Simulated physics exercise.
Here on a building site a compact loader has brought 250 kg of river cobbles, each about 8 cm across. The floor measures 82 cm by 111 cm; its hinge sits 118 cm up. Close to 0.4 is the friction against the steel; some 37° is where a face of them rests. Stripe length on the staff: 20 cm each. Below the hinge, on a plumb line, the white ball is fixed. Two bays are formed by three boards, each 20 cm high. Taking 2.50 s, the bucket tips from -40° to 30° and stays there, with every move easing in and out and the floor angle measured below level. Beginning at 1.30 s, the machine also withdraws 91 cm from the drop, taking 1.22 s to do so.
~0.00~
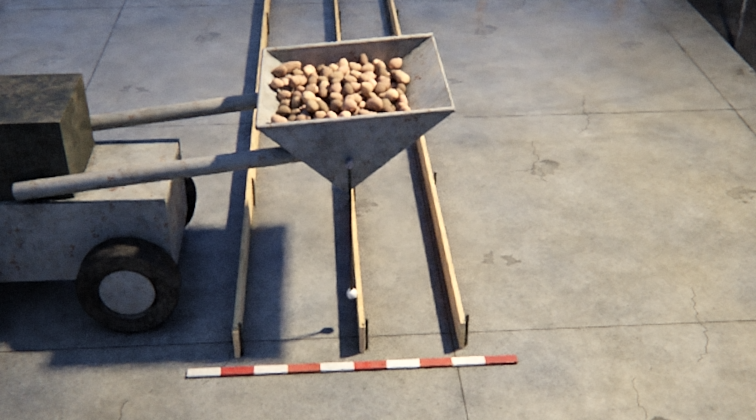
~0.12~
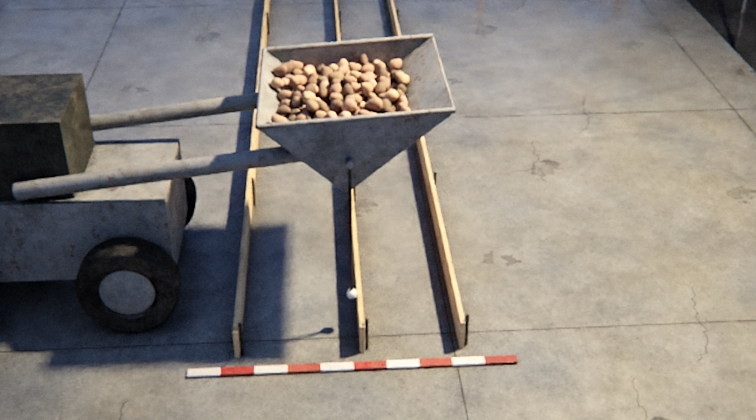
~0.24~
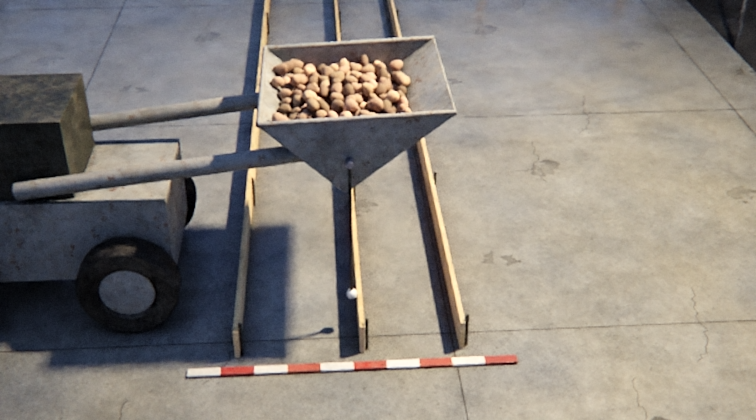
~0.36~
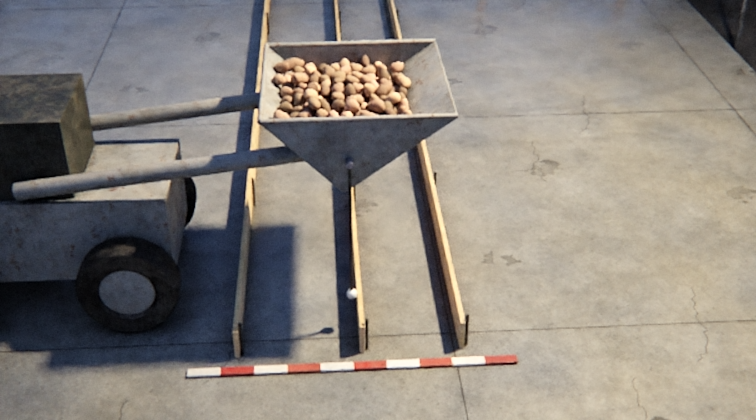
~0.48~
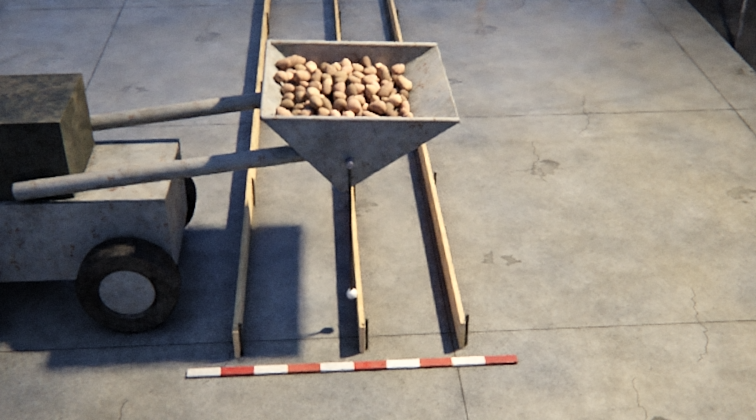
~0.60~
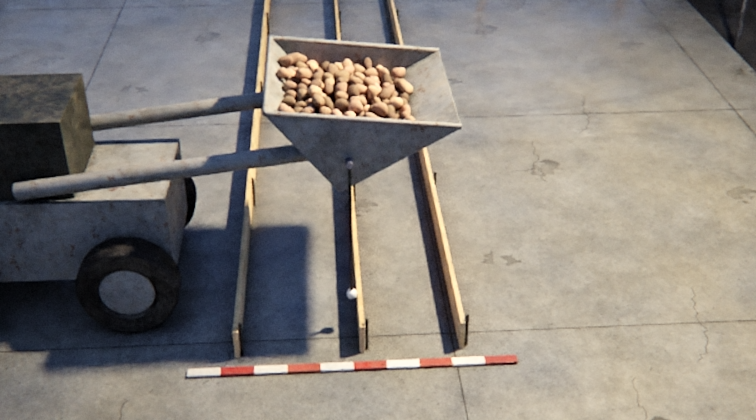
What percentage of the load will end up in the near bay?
About 60 per cent.
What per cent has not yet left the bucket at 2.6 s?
I'd put it at some 25 per cent.
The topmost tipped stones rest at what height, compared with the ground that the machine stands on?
About 28 cm higher than the ground.
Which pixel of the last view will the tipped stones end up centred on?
Look at roughly (343, 263).
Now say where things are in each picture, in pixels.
In the first picture, the bucket is at -40°, its lip at (455, 110); the top of the load is at (318, 78).
In the second picture, the bucket is at -40°, its lip at (455, 110); the top of the load is at (312, 79); the stones move at 0.0 m/s on average.
In the third picture, the bucket is at -38°, its lip at (456, 113); the top of the load is at (313, 79); the stones move at 0.1 m/s on average.
In the fourth picture, lip at (458, 116), floor tilted -36°, highest stones at (308, 76); the stones move at 0.1 m/s on average.
In the fifth picture, the bucket is at -33°, its lip at (459, 121); the top of the load is at (309, 74); the stones move at 0.1 m/s on average.
In the sixth picture, the bucket is at -30°, its lip at (461, 127); the top of the load is at (300, 73); the stones move at 0.1 m/s on average.
After 1.9 s the floor is at 19°; 83 % in the bucket, 17 % in the far bay; the foremost stones are at (415, 182).
After 2.6 s the floor is at 30°; 26 % in the bucket, 41 % in the near bay, 32 % in the far bay; the foremost stones are at (437, 266).
After 3.0 s the floor is at 30°; 5 % in the bucket, 63 % in the near bay, 33 % in the far bay; the foremost stones are at (438, 269).
After 5.5 s the floor is at 30°; 0 % in the bucket, 62 % in the near bay, 38 % in the far bay; the foremost stones are at (435, 253).
